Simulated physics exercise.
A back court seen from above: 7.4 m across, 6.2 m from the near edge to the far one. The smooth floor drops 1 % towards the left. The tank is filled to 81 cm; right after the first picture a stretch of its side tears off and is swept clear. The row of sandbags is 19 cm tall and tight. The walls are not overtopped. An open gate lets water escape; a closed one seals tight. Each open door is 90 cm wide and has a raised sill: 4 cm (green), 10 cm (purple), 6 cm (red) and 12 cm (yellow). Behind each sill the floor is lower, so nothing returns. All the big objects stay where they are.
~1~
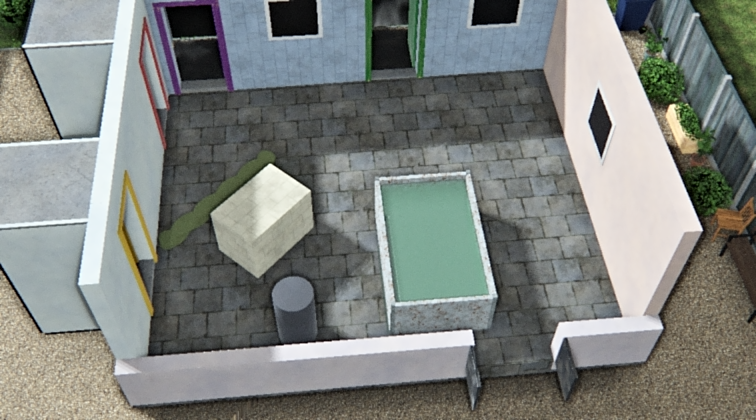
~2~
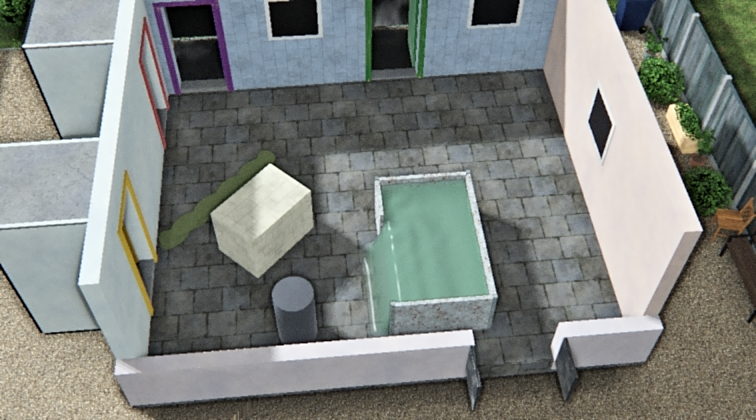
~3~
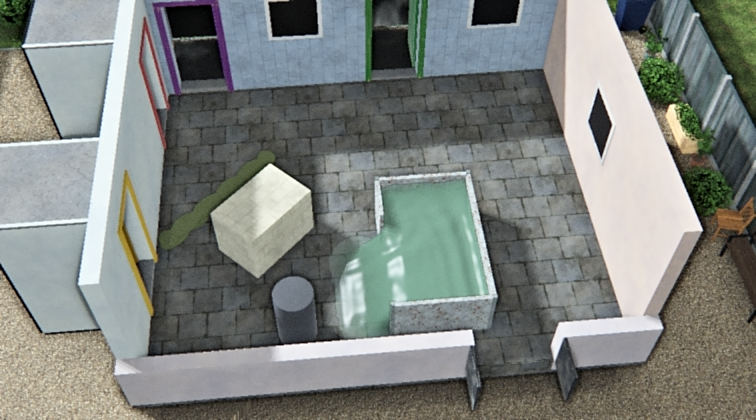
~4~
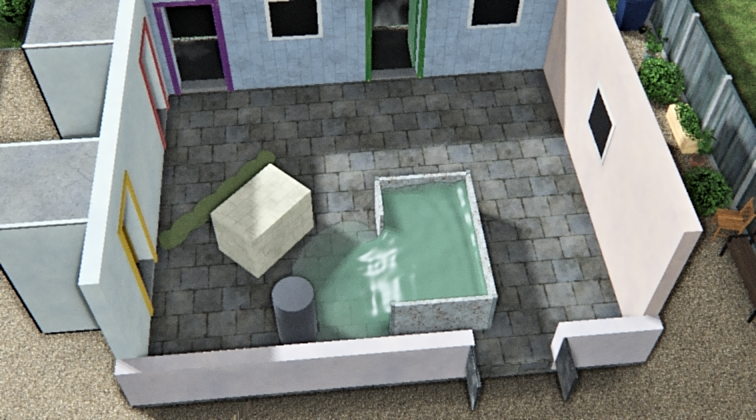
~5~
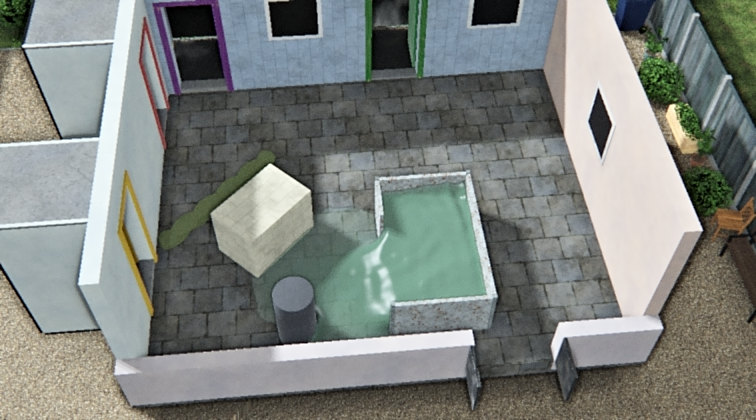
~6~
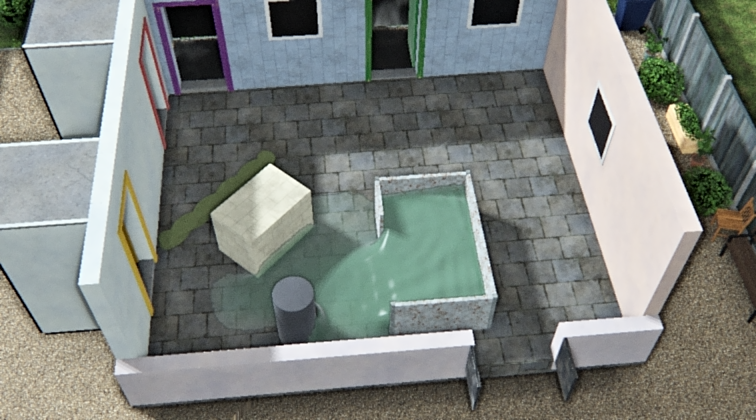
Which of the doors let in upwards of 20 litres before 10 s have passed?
Door by door: At the green door it passes the limit; at the purple door it stays under the limit; at the red door it stays under the limit; at the yellow door it passes the limit.
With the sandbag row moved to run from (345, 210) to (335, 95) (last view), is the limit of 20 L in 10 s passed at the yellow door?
Against that limit: Yellow above.
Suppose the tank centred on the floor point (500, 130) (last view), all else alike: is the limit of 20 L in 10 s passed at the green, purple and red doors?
Then: Green under, purple past it, red over.
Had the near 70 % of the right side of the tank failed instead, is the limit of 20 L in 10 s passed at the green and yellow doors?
Against that limit: Green above, yellow below.
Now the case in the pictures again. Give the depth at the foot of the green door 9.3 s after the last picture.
Some 7.5 cm.
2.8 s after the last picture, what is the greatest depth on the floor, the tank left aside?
About 34 cm.
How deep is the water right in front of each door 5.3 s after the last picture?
In cm: Green 10, purple 6, red 3, yellow 18.
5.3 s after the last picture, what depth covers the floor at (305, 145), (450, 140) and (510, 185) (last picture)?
About 2, 2 and 0 cm.
Then, 0.7 s after the last picture water covers 20 % of the floor and is deepest (50 cm) near (266, 272); green door not reached, purple door not reached, red door not reached, yellow door 20 cm at the sill, 30 L in.
Then, 1.5 s after the last picture water covers 30 % of the floor and is deepest (48 cm) near (147, 382); green door not reached, purple door not reached, red door not reached, yellow door 29 cm at the sill, 118 L in.
Then, 2.8 s after the last picture water covers 45 % of the floor and is deepest (34 cm) near (157, 254); green door not reached, purple door not reached, red door not reached, yellow door 26 cm at the sill, 196 L in.
Then, 5.3 s after the last picture water covers 70 % of the floor and is deepest (20 cm) near (156, 263); green door 10 cm at the sill, 17 L in, purple door 6 cm at the sill, 0 L in, red door 3 cm at the sill, 0 L in, yellow door 18 cm at the sill, 332 L in.
Then, 9.3 s after the last picture water covers 90 % of the floor and is deepest (12 cm) near (147, 382); green door 7 cm at the sill, 91 L in, purple door 5 cm at the sill, 0 L in, red door 5 cm at the sill, 0 L in, yellow door 11 cm at the sill, 354 L in.
